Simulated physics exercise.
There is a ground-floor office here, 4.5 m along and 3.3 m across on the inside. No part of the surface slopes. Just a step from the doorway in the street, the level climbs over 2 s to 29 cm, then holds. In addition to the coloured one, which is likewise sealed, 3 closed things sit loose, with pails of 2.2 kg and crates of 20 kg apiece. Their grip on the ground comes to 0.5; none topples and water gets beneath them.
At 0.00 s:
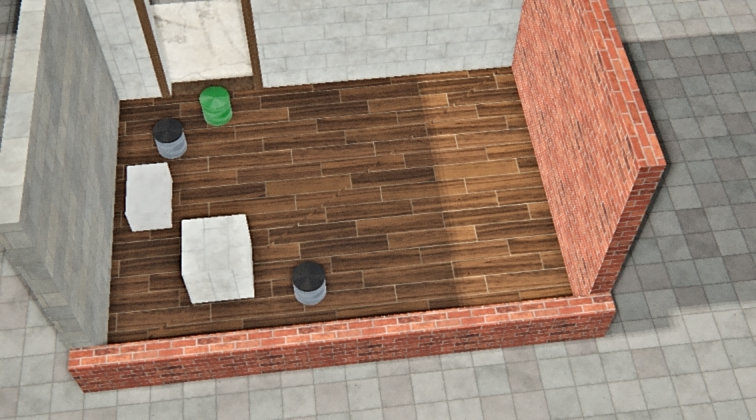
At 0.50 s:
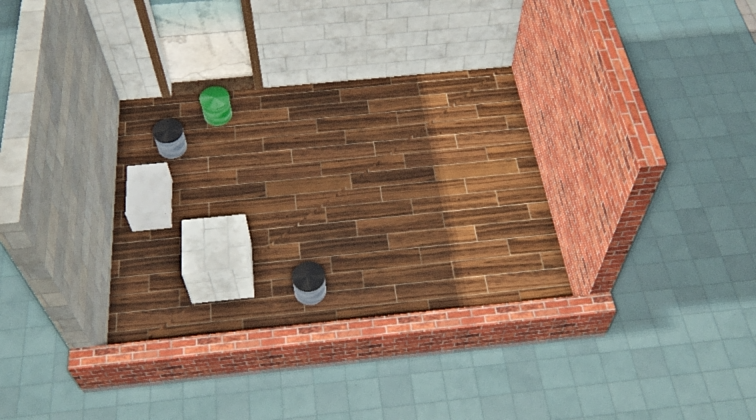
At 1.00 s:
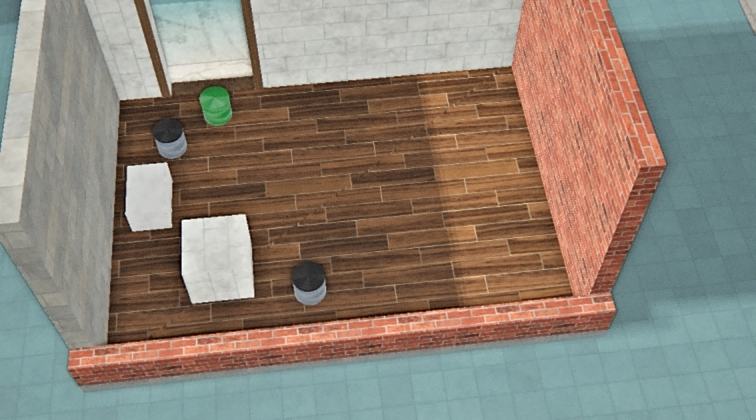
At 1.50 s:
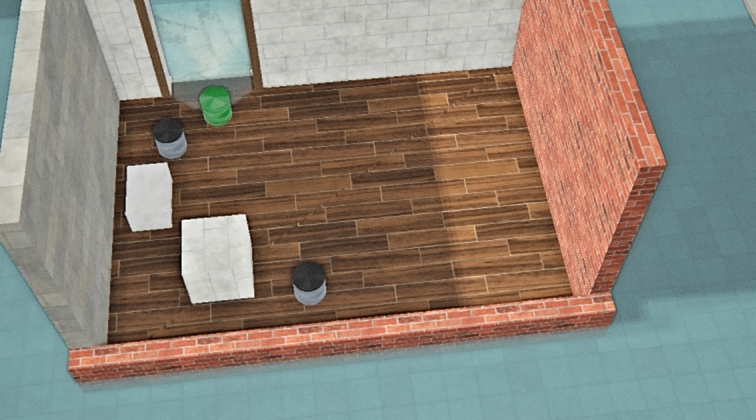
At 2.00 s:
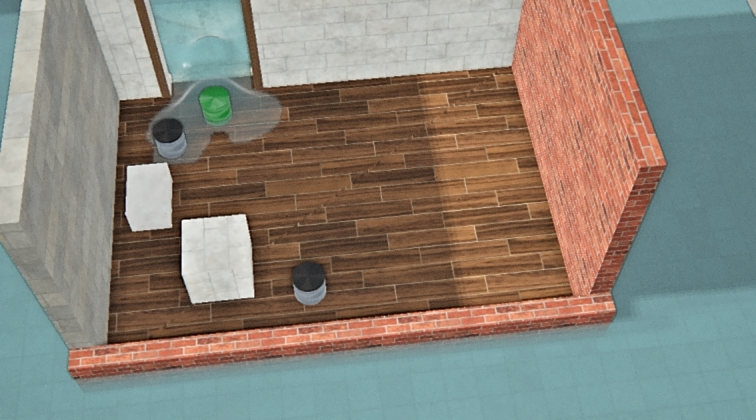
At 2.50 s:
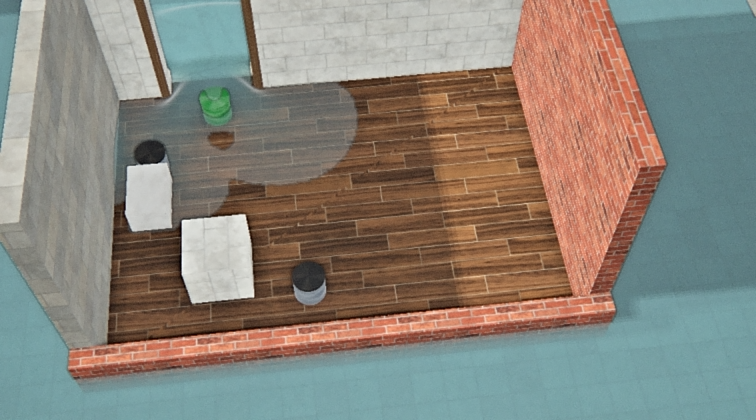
Water covered the paving outside a small brick-walled room, then came in through the doorway and spread across the wooden floor around the green pail, shifting a dark-topped pail toward a white crate.
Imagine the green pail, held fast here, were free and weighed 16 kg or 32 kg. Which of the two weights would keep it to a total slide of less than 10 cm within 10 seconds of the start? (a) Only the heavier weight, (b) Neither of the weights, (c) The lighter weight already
Neither of the weights (b).
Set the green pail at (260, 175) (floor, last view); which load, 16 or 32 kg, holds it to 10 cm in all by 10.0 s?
Here only the heavier suffices.
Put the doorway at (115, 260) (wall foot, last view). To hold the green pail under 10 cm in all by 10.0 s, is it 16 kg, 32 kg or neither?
The small mass already works.
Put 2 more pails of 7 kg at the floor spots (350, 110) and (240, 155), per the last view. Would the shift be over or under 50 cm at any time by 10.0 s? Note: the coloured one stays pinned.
Result, in order - falls shy; falls shy.
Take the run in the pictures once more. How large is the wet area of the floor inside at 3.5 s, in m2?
Near 10.0 m2 in all.
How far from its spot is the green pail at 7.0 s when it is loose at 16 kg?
Close to 120 centimetres.
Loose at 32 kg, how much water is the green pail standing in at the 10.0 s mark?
Close to 13 cm deep.
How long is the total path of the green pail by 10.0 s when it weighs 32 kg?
I'd say close to 30 cm in total.
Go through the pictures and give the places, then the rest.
In the first picture, the green pail at (214, 97) rests on the ground; water covers 0.0 m2; 0 of 4 have shifted.
In the second picture, the green pail at (214, 97), on the bottom; 0.0 m2 under water; 0 of 4 have shifted.
In the third picture, the green pail at (214, 97) rests on the ground; 0.0 m2 under water; 0 of 4 have shifted.
In the fourth picture, the green pail at (214, 97) rests on the ground; water covers 0.1 m2; 0 of 4 have shifted.
In the fifth picture, the green pail at (214, 97) rests on the ground; 0.8 m2 under water; 0 of 4 have shifted.
In the sixth picture, the green pail at (214, 97), on the bottom; water covers 3.2 m2; 1 of 4 have shifted.
After 3.5 s the green pail would be 115 cm from its start with 16 kg and 29 cm from its start with 32 kg; 10 cm of water round it then.
After 4.5 s the green pail would be 126 cm from its start with 16 kg and 29 cm from its start with 32 kg; 11 cm of water round it then.
After 7.0 s the green pail would be 127 cm from its start with 16 kg and 29 cm from its start with 32 kg; 11 cm of water round it then.
After 10.0 s the green pail would be 132 cm from its start with 16 kg and 29 cm from its start with 32 kg; 13 cm of water round it then.
